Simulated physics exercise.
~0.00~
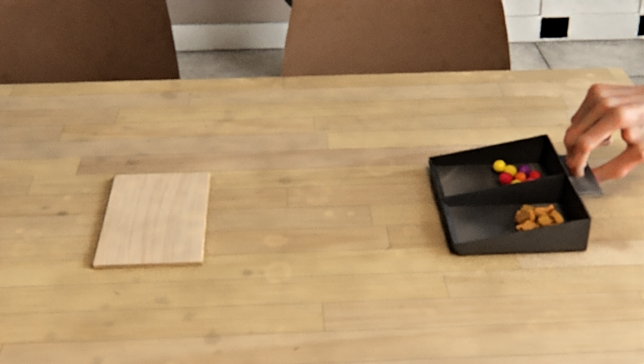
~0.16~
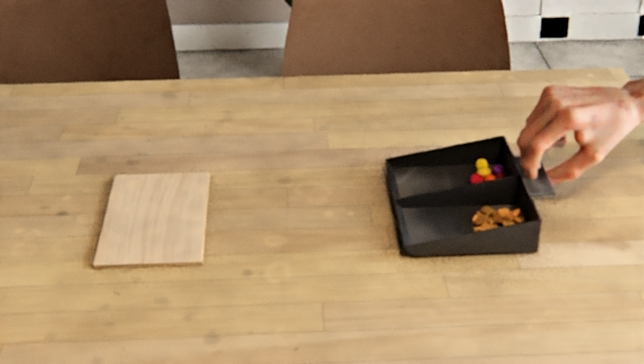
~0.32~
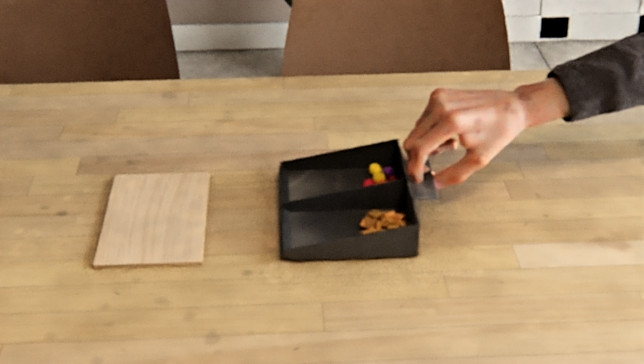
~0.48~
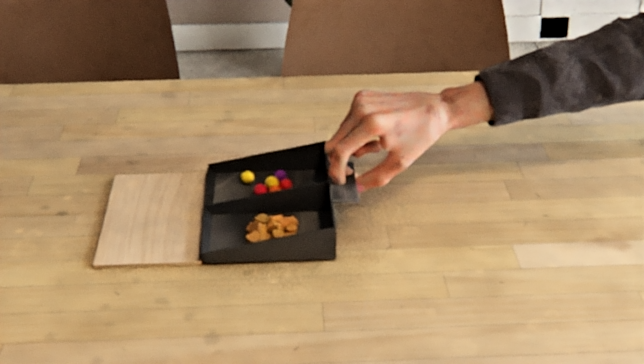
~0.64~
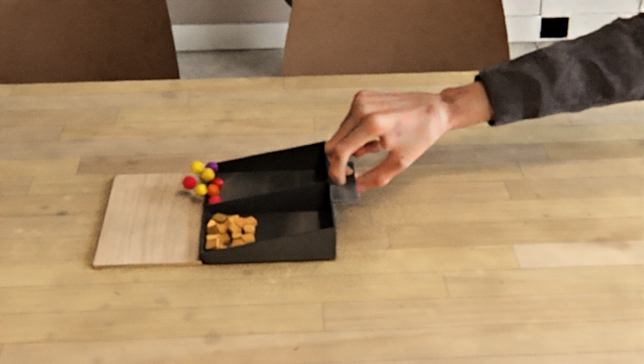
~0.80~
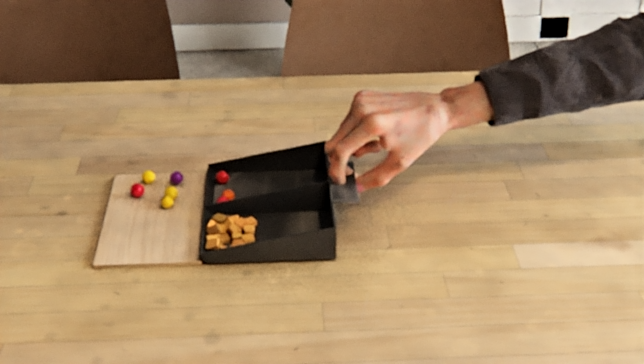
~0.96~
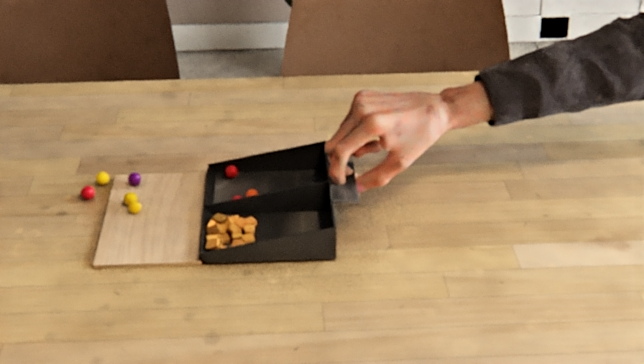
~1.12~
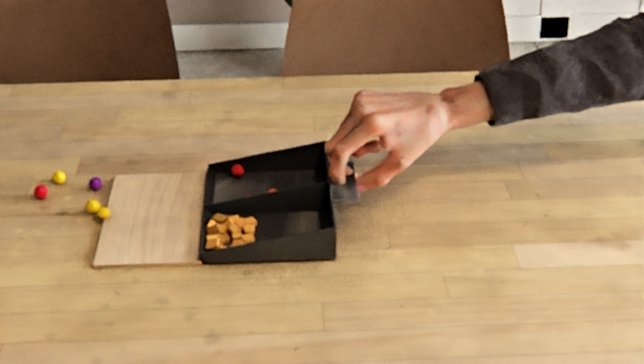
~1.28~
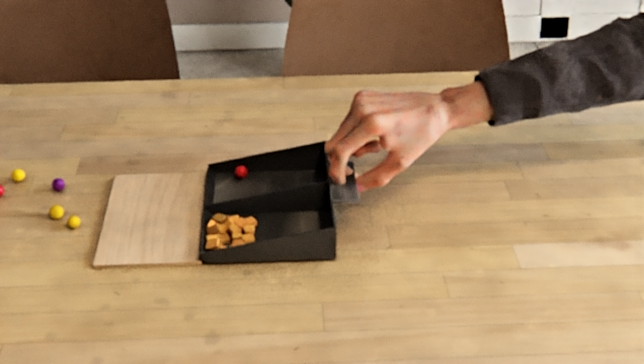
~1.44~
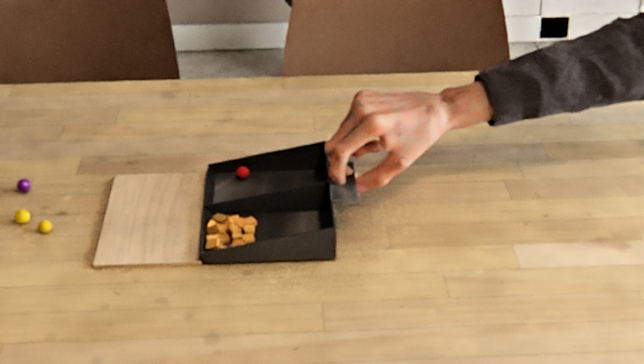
Colored balls roll left out of a black tray stopped at a board; brown chunks stay inside.
